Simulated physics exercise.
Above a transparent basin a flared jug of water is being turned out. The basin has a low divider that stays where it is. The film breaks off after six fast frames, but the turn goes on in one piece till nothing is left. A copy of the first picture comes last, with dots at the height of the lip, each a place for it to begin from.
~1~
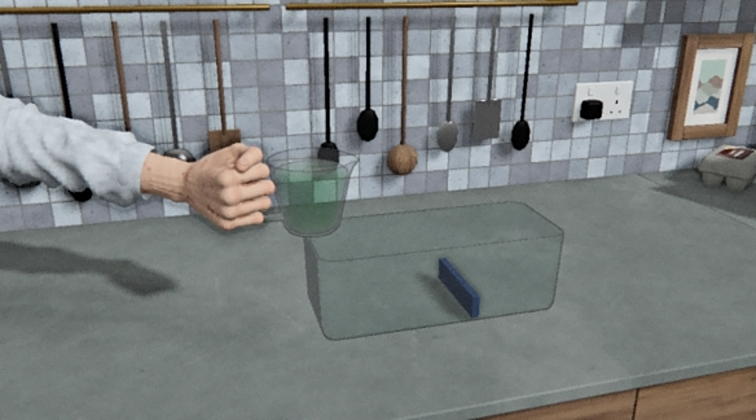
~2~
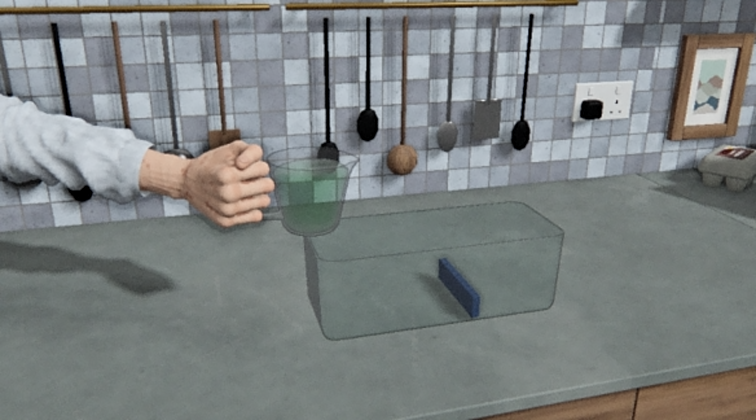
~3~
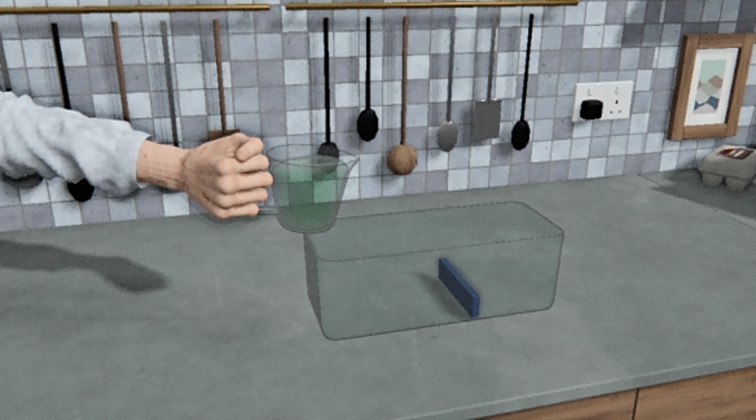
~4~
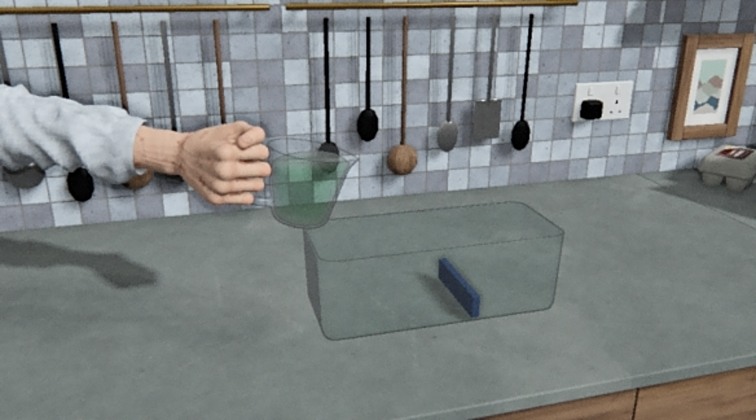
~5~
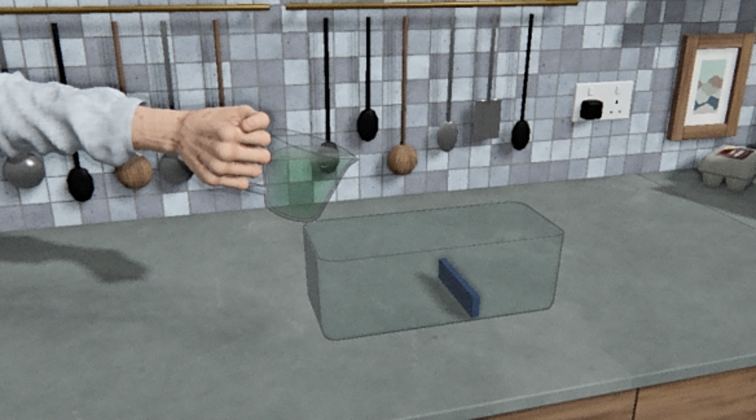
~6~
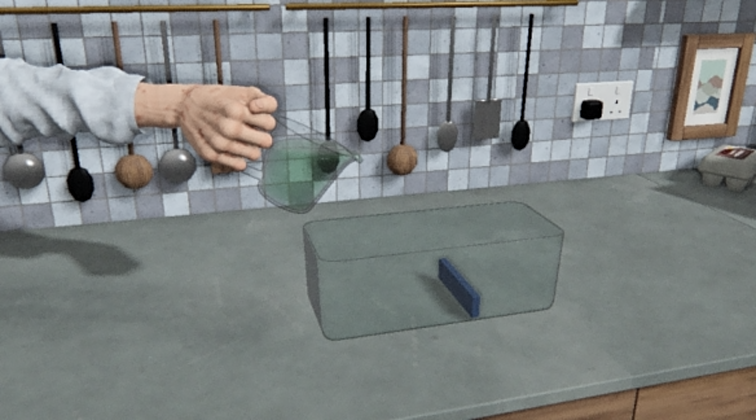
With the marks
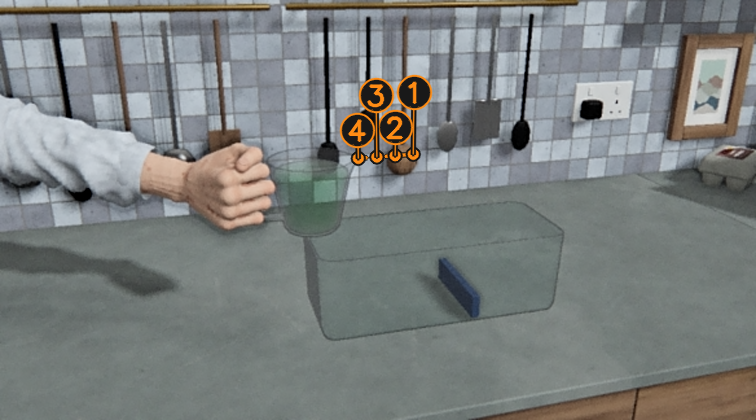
On a grey kitchen counter in front of a tiled wall with hanging utensils, a hand holds a flared jug of greenish water above a transparent basin containing a small blue wall, then gradually tilts the jug to the right.
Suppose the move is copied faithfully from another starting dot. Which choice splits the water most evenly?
It is 2.
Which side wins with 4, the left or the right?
The left side.
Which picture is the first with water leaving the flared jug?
Picture 6.
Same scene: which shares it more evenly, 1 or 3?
1.
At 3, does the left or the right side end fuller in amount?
The left side.
On the marked copy, 1 at (413, 154); 2 at (395, 155); 3 at (376, 157); 4 at (358, 158).
Choosing 1, about 16 % ends left of the wall and 83 % right of it.
Choosing 2, about 51 % ends left of the wall and 48 % right of it.
Choosing 3, about 91 % ends left of the wall and 6 % right of it.
Choosing 4, about 86 % ends left of the wall and 12 % right of it.
